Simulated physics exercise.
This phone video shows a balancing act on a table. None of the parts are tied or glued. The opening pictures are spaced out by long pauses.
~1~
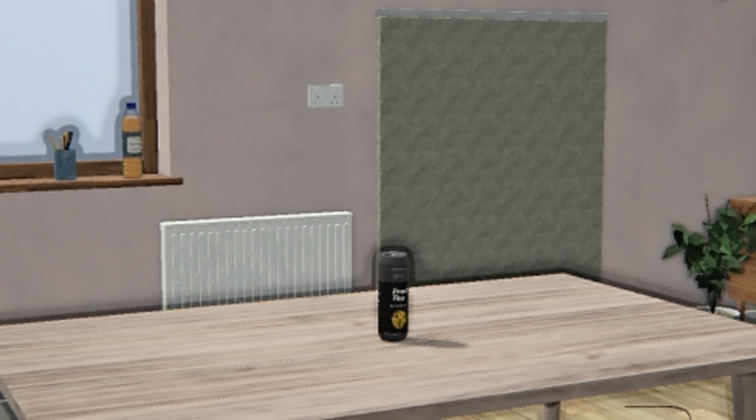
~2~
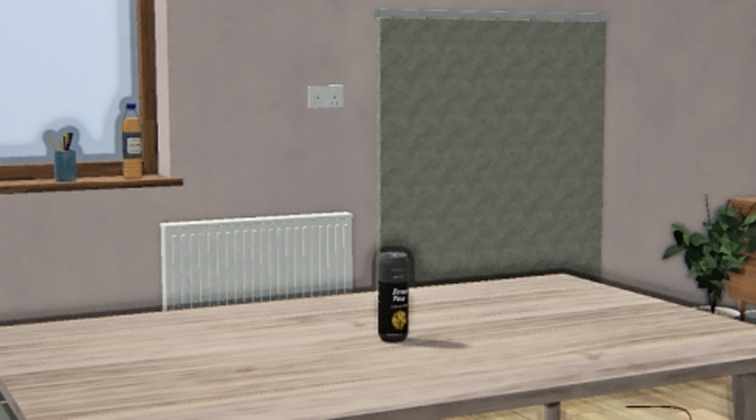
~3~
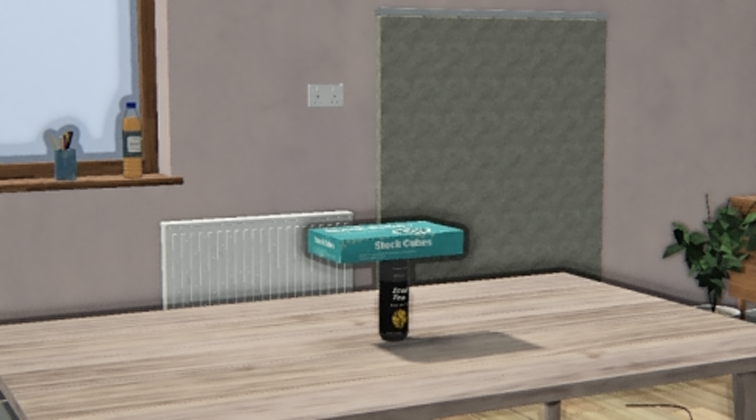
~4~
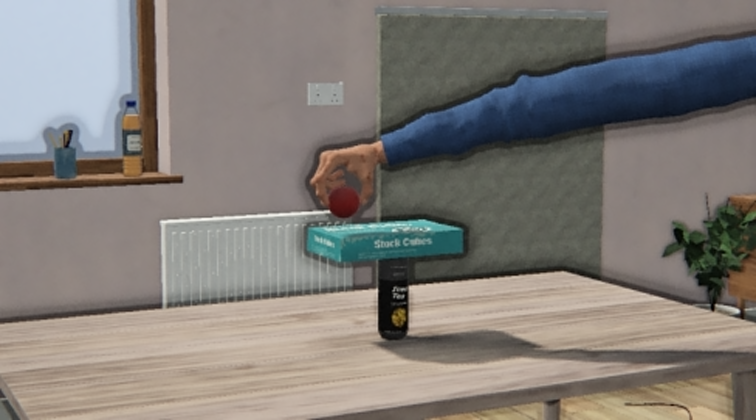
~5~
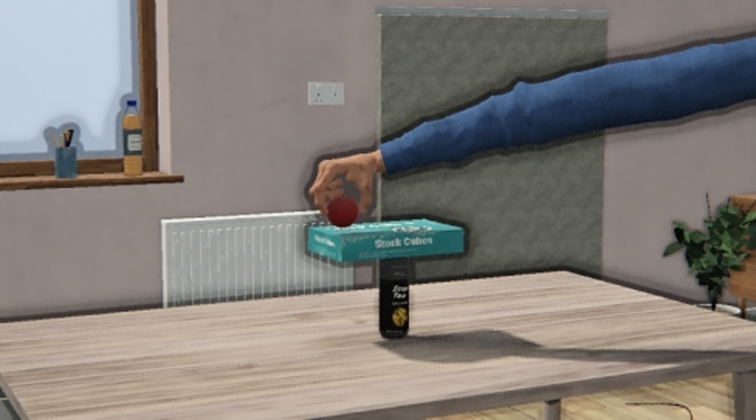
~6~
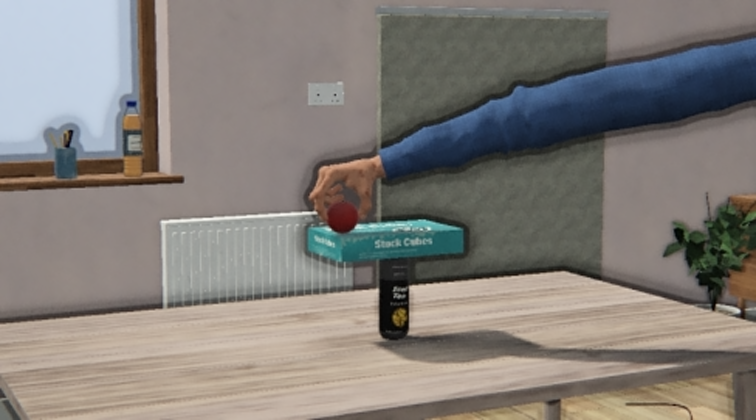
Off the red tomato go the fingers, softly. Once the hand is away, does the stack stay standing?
No.
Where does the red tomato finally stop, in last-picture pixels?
The object ends up somewhere around (324, 334).
Then, 0.40 s after the last picture, red tomato now fallen; turquoise packet tipped 33° from how it was.
Then, 0.60 s after the last picture, turquoise packet now fallen.
Then, 0.70 s after the last picture, things are still on the move.
Then, 0.90 s after the last picture, as before.
At rest, fallen, turquoise packet and red tomato; black can in place. Seen from the same camera at the end, red tomato near (325, 334). The stack loses its balance.
